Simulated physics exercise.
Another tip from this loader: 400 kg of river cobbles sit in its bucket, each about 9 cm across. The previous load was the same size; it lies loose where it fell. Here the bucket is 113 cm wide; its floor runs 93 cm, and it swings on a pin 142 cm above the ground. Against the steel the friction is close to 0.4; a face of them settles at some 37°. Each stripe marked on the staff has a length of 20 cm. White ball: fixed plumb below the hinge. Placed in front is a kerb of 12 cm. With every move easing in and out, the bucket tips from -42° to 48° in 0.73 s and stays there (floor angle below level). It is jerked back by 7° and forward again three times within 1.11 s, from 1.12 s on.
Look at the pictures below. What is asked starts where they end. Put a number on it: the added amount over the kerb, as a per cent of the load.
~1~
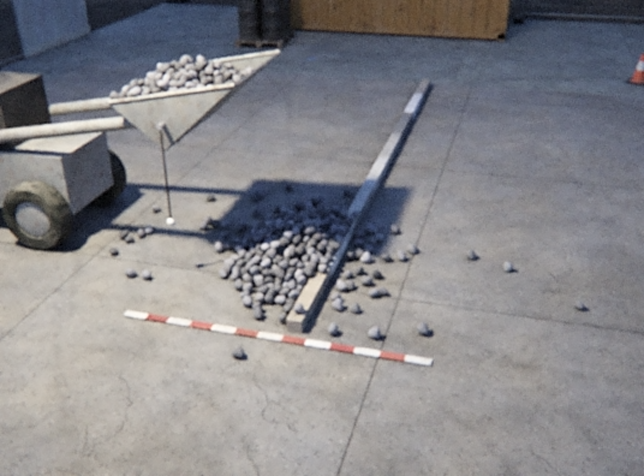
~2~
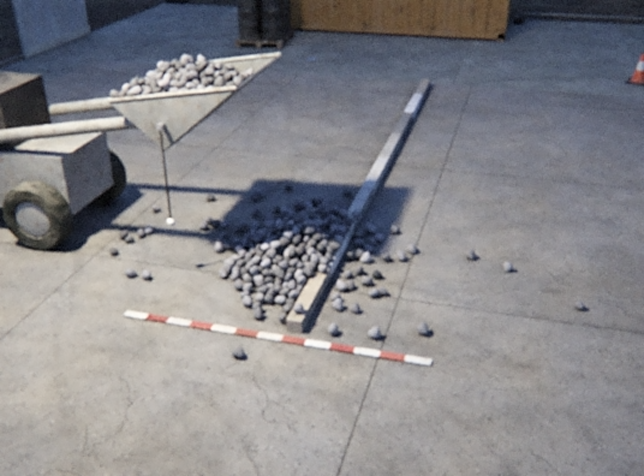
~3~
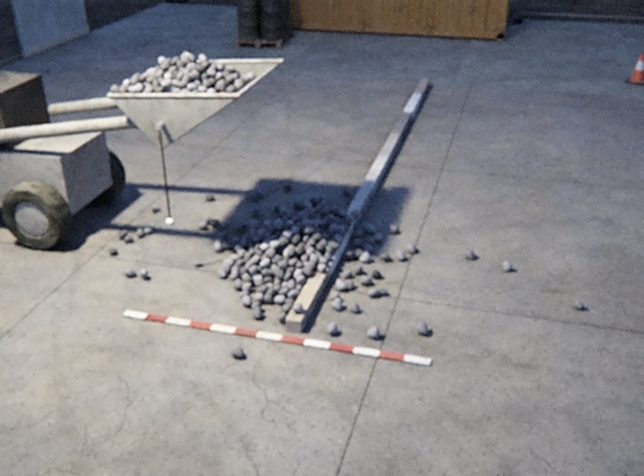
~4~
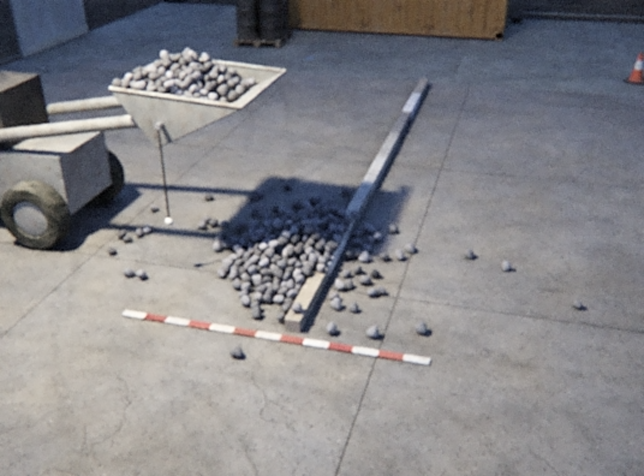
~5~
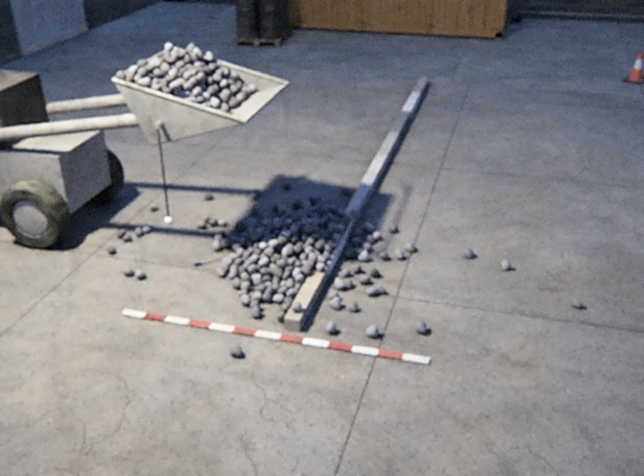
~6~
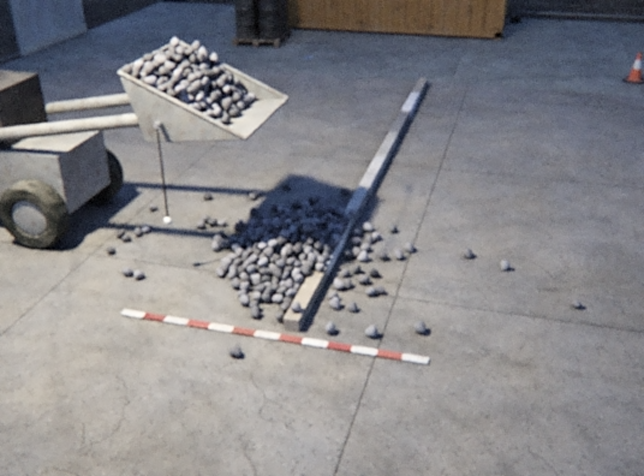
6 percent, roughly.
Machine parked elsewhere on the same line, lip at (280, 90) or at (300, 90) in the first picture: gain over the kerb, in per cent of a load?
First place: Roughly 60 %; second place: Roughly 75 %.
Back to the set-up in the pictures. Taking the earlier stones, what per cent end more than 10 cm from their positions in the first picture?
The answer is about 10 per cent.
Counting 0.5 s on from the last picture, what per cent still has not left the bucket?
It still holds about 70 per cent.
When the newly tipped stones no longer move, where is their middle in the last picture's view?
Near (275, 236).
Then, 0.2 s after the last picture the floor is at 34°; in per cent of one load, 100 in the bucket, 94 on this side of the kerb, 8 over the kerb; the foremost stones are at (441, 282).
Then, 0.5 s after the last picture the floor is at 48°; in per cent of one load, 68 in the bucket, 125 on this side of the kerb, 8 over the kerb; the foremost stones are at (441, 282).
Then, 2.4 s after the last picture the floor is at 48°; in per cent of one load, 0 in the bucket, 188 on this side of the kerb, 14 over the kerb; the foremost stones are at (465, 261).
Then, 5.1 s after the last picture the floor is at 48°; in per cent of one load, 0 in the bucket, 188 on this side of the kerb, 14 over the kerb; the foremost stones are at (465, 261). Net gain over the kerb, 6.
